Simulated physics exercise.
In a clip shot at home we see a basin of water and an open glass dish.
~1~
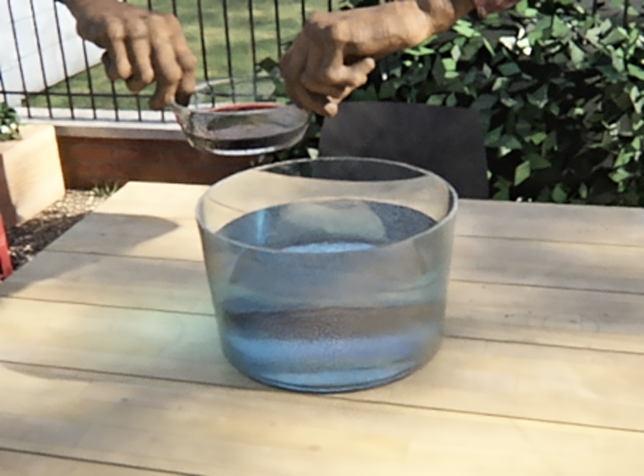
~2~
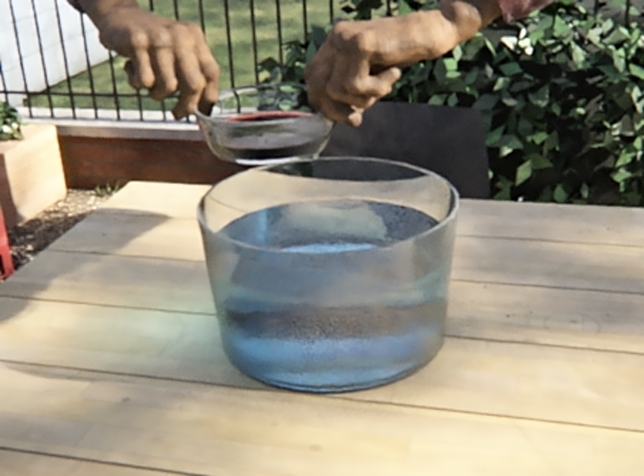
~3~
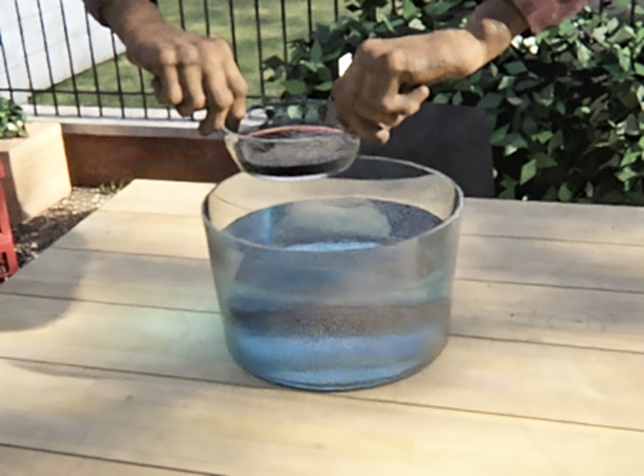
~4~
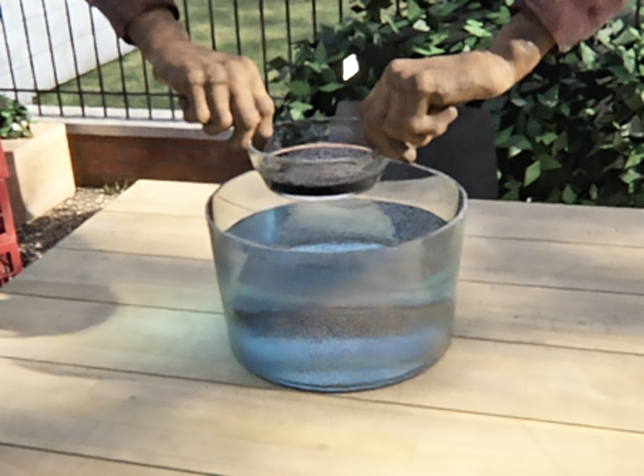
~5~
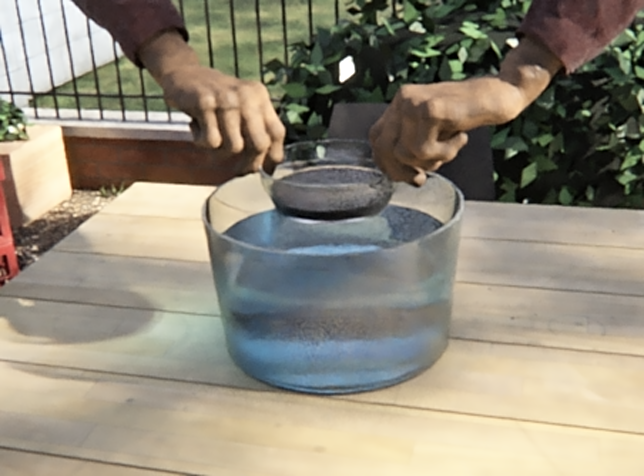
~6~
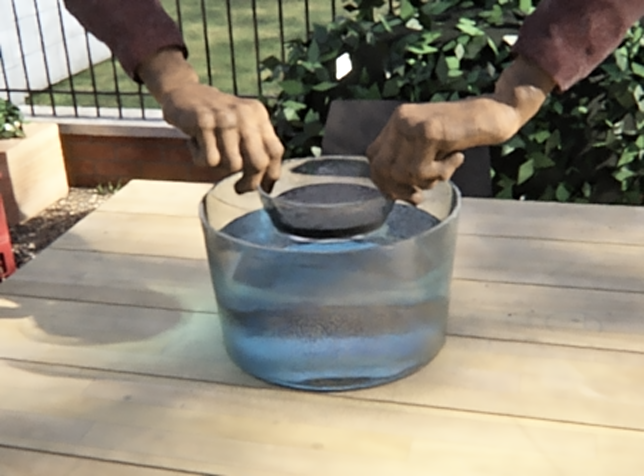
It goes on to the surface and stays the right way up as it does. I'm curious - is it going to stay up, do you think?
It remains up.
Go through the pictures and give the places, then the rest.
In the first picture, dish (245, 112) about a third full; above the basin.
In the second picture, dish about a third full, surface at (269, 129); coming down.
In the third picture, dish (295, 138) about a third full; lower.
In the fourth picture, dish about a third full, surface at (321, 164); lower still.
In the fifth picture, dish (331, 180) about a third full; close to the surface.
In the sixth picture, dish about a third full, surface at (329, 205); just over the surface.
Soon after, the dish dips into the water.
Later, it bobs and steadies.
In the end, the dish floats with a third of its side showing.
